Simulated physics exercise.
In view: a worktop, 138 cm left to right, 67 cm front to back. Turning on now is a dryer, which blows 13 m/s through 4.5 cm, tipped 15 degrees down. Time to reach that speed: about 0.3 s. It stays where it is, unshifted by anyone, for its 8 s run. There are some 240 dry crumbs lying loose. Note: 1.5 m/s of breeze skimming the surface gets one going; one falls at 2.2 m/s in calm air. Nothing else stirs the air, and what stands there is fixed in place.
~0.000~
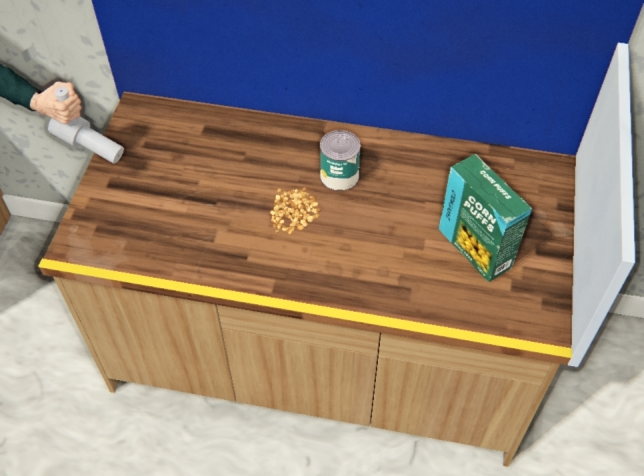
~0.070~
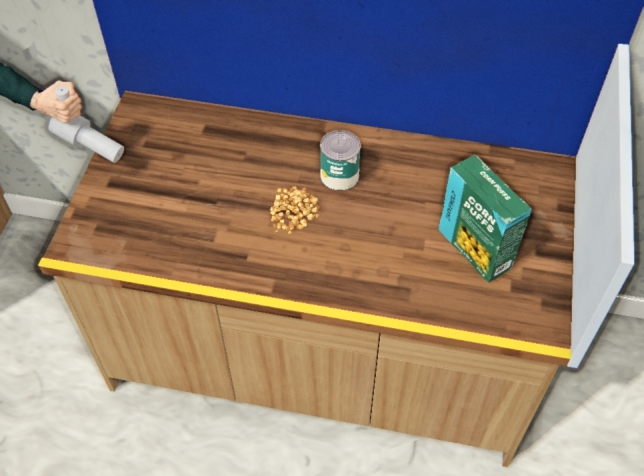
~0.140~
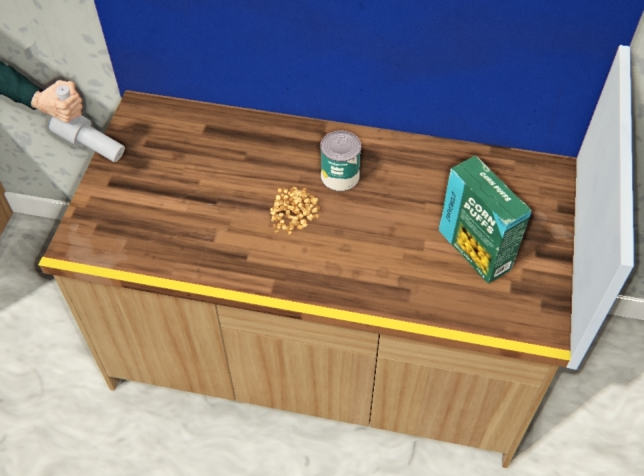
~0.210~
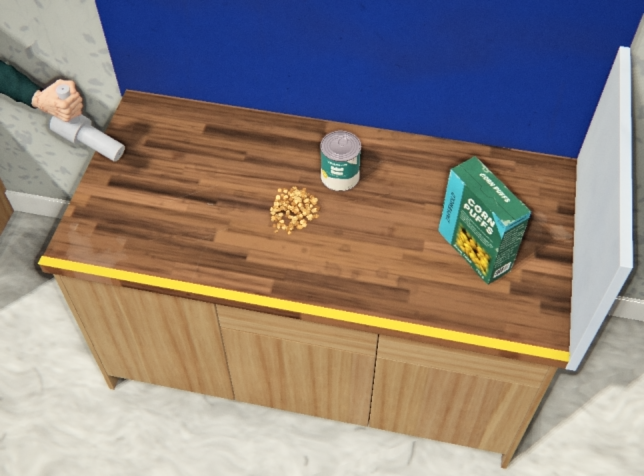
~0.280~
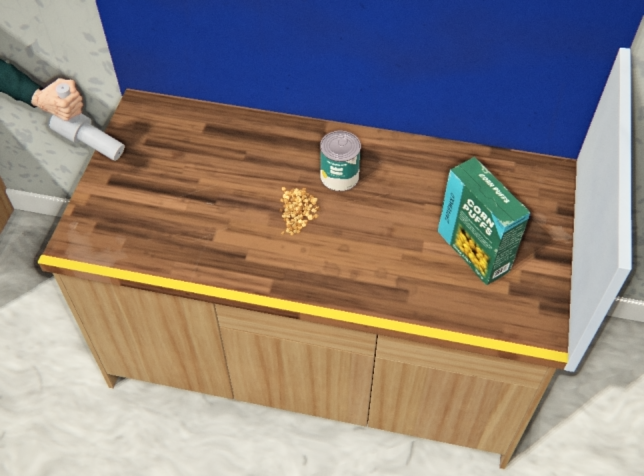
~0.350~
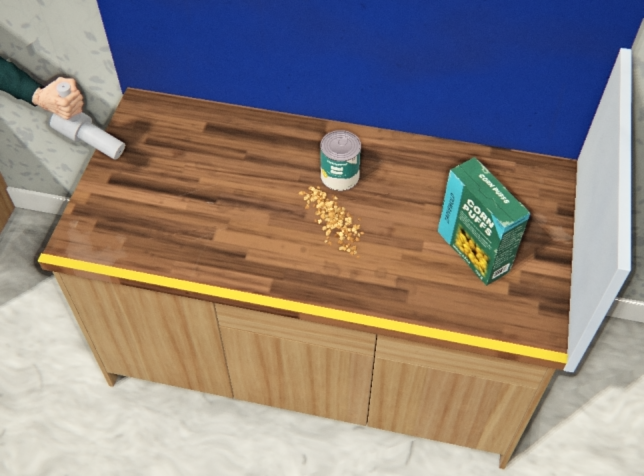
Golden crumbs lie in a loose pile on a brown wooden counter with a yellow front edge, seen from above at an angle against a blue wall. A hand holds a grey dryer at the left, with a green-labelled tin behind the crumbs and a green carton at the right. The crumbs stay still at first, then slide and spread rightward and toward the front.
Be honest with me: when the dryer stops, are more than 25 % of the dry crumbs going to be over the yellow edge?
No - not above a quarter.
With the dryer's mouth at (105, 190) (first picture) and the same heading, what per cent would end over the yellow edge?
Outcome: Some 0 in a hundred.
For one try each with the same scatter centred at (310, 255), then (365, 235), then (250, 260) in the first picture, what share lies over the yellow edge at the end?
Going through the three spots in order, you'd get 80 percent, 30 percent and 100 percent.
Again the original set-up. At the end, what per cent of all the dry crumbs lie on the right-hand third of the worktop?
I'd put it at about 90 percent.
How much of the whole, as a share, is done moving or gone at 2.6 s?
The share is roughly 40 %.
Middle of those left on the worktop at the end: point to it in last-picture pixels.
I'd put it around (566, 230).
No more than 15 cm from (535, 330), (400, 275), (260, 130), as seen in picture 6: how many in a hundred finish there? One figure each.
First spot near 15 %, second near 0 %, third near 0 %.
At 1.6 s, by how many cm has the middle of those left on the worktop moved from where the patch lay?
About 70 cm.
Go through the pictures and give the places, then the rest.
In the first frame, the middle of the dry crumbs is near (297, 212), none has stirred yet and the mouth of the dryer is at (119, 156).
In the second frame, the middle of the dry crumbs is near (297, 209), none has stirred yet and the yellow edge is centred on (294, 311).
In the third frame, the middle of the dry crumbs is near (297, 209), none has stirred yet, the top of a tin is at (341, 146) and the top of a carton is at (491, 189).
In the fourth frame, the middle of the dry crumbs is near (297, 209) and none has stirred yet.
In the fifth frame, the middle of the dry crumbs is near (299, 210), the farthest in sight from the dryer is at (316, 216) and about 25 % have left their places.
In the sixth frame, the middle of the dry crumbs is near (334, 214), the farthest in sight from the dryer is at (359, 257) and about 95 % have left their places.
After 1.6 s the count stands so, 3 % are over the yellow edge; the middle of those still in play is near (571, 246).
After 2.6 s the count stands so, 5 % are over the yellow edge; the middle of those still in play is near (567, 232).
After 4.4 s the count stands so, 6 % are over the yellow edge; the middle of those still in play is near (566, 232).
After 8.0 s, at the end, 8 % are over the yellow edge; the middle of those still in play is near (566, 230).
